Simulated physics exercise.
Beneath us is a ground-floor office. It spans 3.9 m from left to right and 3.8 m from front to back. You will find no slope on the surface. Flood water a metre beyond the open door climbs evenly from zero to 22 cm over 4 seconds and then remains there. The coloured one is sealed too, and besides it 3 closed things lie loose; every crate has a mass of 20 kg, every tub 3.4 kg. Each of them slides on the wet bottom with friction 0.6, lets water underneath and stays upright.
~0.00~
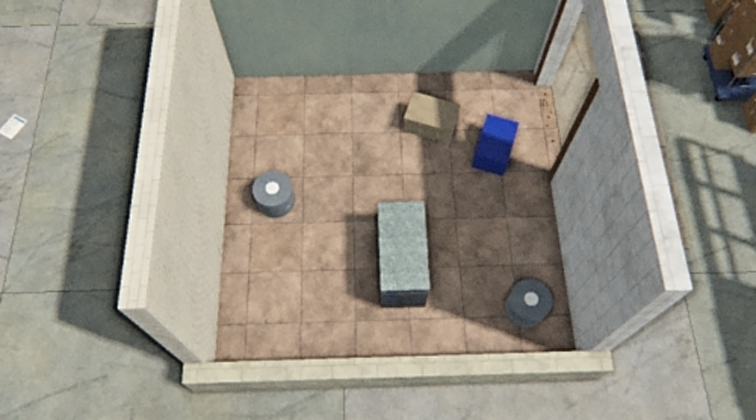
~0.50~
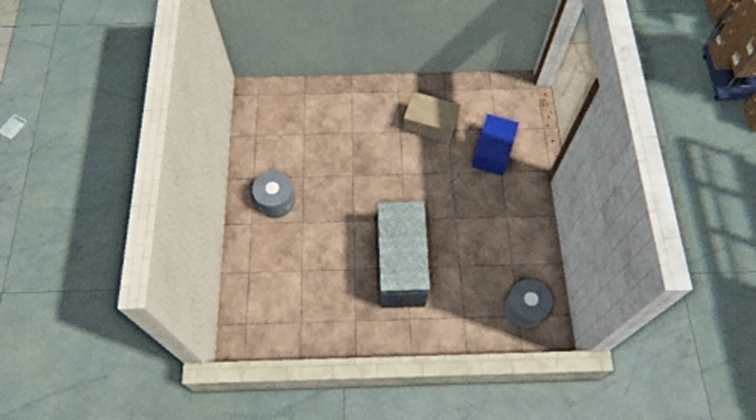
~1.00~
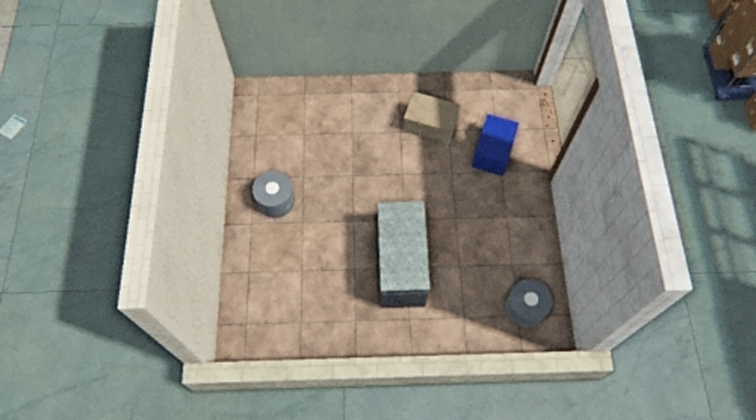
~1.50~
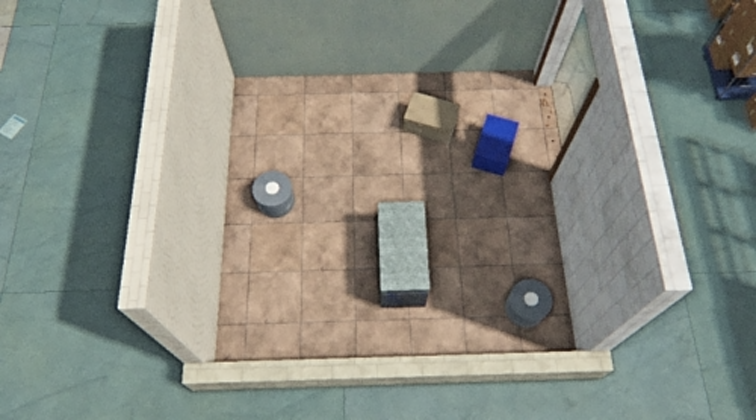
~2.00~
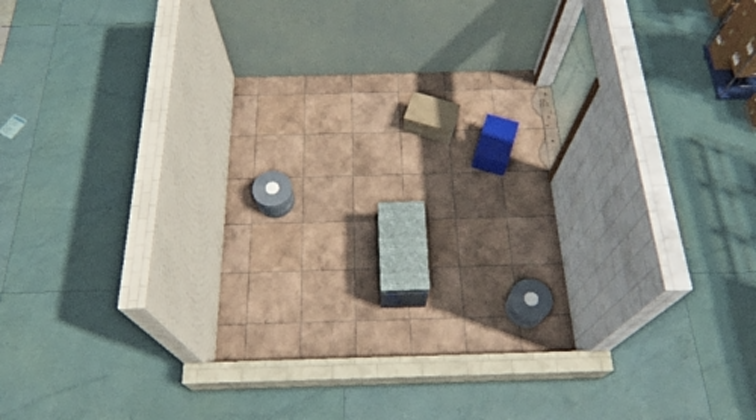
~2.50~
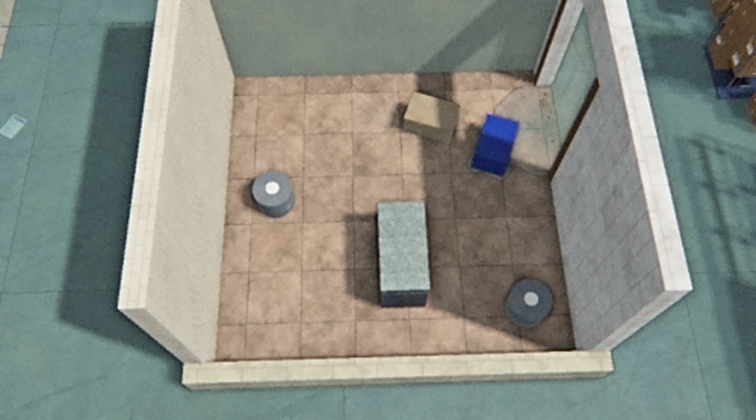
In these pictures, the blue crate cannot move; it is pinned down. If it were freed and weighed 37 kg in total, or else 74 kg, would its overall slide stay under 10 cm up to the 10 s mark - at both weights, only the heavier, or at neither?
Only at 74 kg.
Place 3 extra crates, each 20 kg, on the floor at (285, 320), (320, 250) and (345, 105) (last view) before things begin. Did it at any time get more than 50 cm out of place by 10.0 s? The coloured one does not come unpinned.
Answer by position: Inside the range; inside the range; outside the range.
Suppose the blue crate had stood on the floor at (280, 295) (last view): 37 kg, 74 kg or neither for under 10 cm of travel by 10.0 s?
Looking at the loads, both keep it.
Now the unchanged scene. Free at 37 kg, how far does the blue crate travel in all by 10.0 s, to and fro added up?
Some 40 centimetres of travel in total.
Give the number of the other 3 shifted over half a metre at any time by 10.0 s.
I get 2.
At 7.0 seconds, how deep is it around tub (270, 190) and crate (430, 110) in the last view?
Close to 4 and 5 centimetres.
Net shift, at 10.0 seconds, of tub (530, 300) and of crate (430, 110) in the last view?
Shifts: 120 cm / 20 cm.
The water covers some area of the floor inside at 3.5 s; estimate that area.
I'd estimate close to 2.0 m2.
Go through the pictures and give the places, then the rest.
The first frame shows the blue crate at (497, 138) rests on the ground; 0.0 m2 under water; 0 of 4 have shifted.
The second frame shows the blue crate at (497, 138), on the bottom; water covers 0.0 m2; 0 of 4 have shifted.
The third frame shows the blue crate at (497, 138), on the bottom; 0.0 m2 under water; 0 of 4 have shifted.
The fourth frame shows the blue crate at (497, 138), on the bottom; water covers 0.0 m2; 0 of 4 have shifted.
The fifth frame shows the blue crate at (497, 138) rests on the ground; 0.0 m2 under water; 0 of 4 have shifted.
The sixth frame shows the blue crate at (497, 138) rests on the ground; 0.5 m2 under water; 0 of 4 have shifted.
After 3.5 s the blue crate would be 0 cm from its start with 37 kg and 0 cm from its start with 74 kg; 6 cm of water round it then.
After 4.5 s the blue crate would be 6 cm from its start with 37 kg and 0 cm from its start with 74 kg; 9 cm of water round it then.
After 7.0 s the blue crate would be 31 cm from its start with 37 kg and 0 cm from its start with 74 kg; 9 cm of water round it then.
After 10.0 s the blue crate would be 38 cm from its start with 37 kg and 0 cm from its start with 74 kg; 9 cm of water round it then.
